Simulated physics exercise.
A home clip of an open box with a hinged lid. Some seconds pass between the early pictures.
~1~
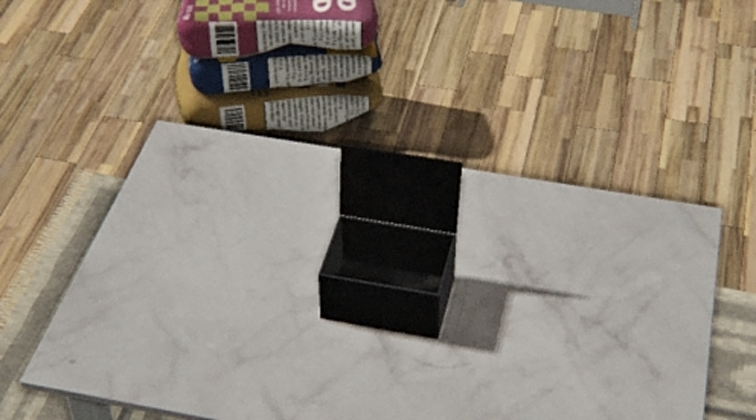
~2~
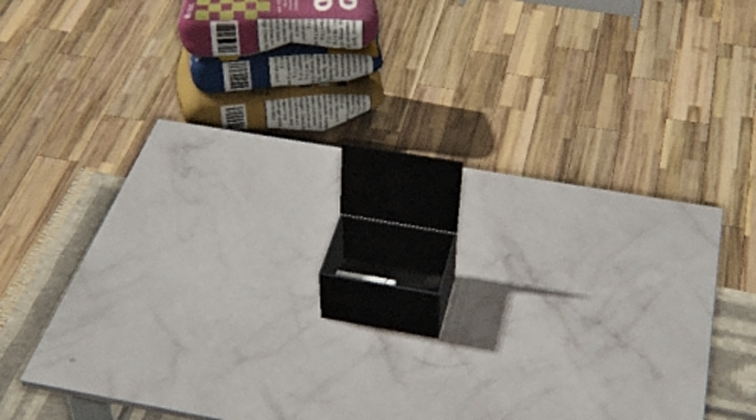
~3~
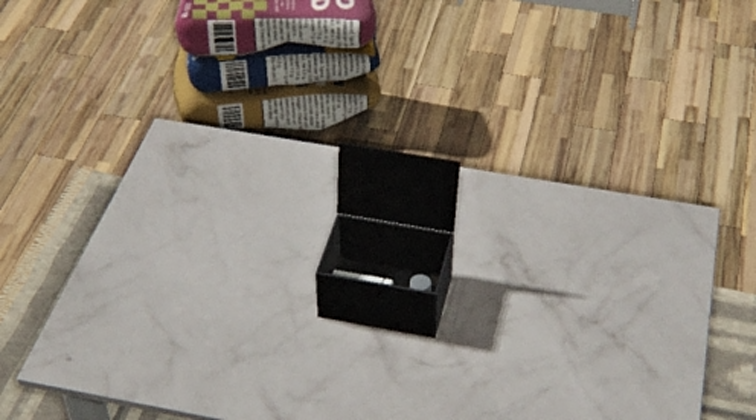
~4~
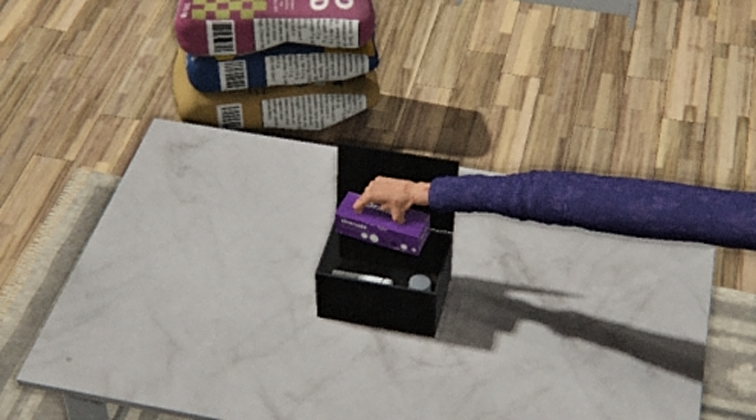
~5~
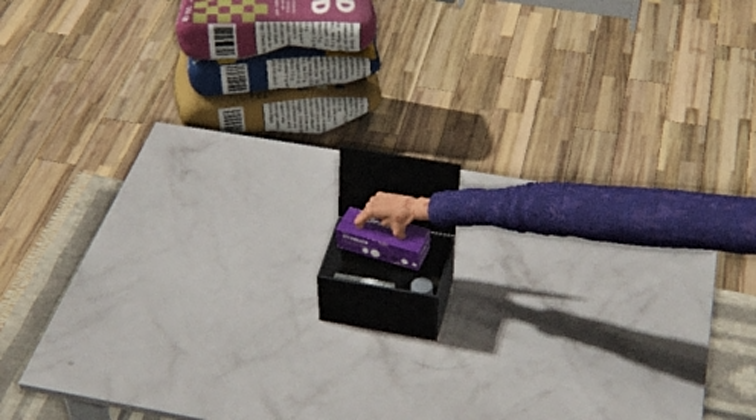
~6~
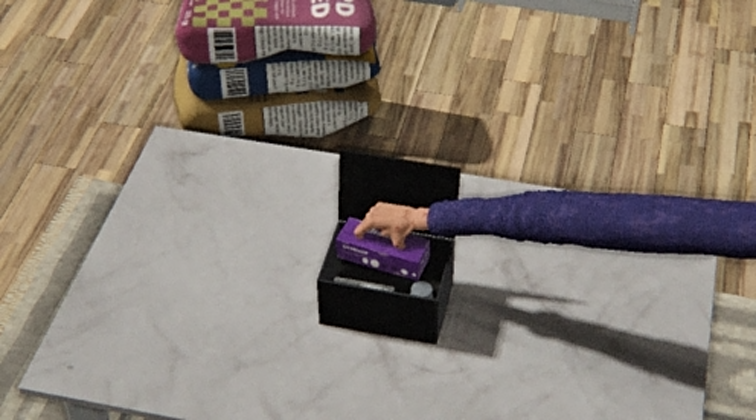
A hand in a purple sleeve lowers a purple carton into an open black box holding small items.
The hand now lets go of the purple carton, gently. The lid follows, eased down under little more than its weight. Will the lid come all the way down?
In the end the lid closes.
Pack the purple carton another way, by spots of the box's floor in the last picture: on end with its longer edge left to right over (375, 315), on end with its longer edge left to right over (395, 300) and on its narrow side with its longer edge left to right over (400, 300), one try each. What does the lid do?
First, it stays ajar; second, it stays ajar; third, it shuts flat.
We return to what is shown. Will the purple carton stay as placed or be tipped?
The purple carton tips.
Then, 1.10 s after the last picture, lid starting down; purple carton on its side near (388, 276); white shaker rolled about its own width.
Then, 1.80 s after the last picture, lid 42° above the rim; purple carton on its side near (388, 276); white shaker rolled about its own width.
At rest, lid shut; tipped over in the box, purple carton; moved from the start, white shaker; grey shaker in place. Seen from the same camera at the end, purple carton near (388, 276).
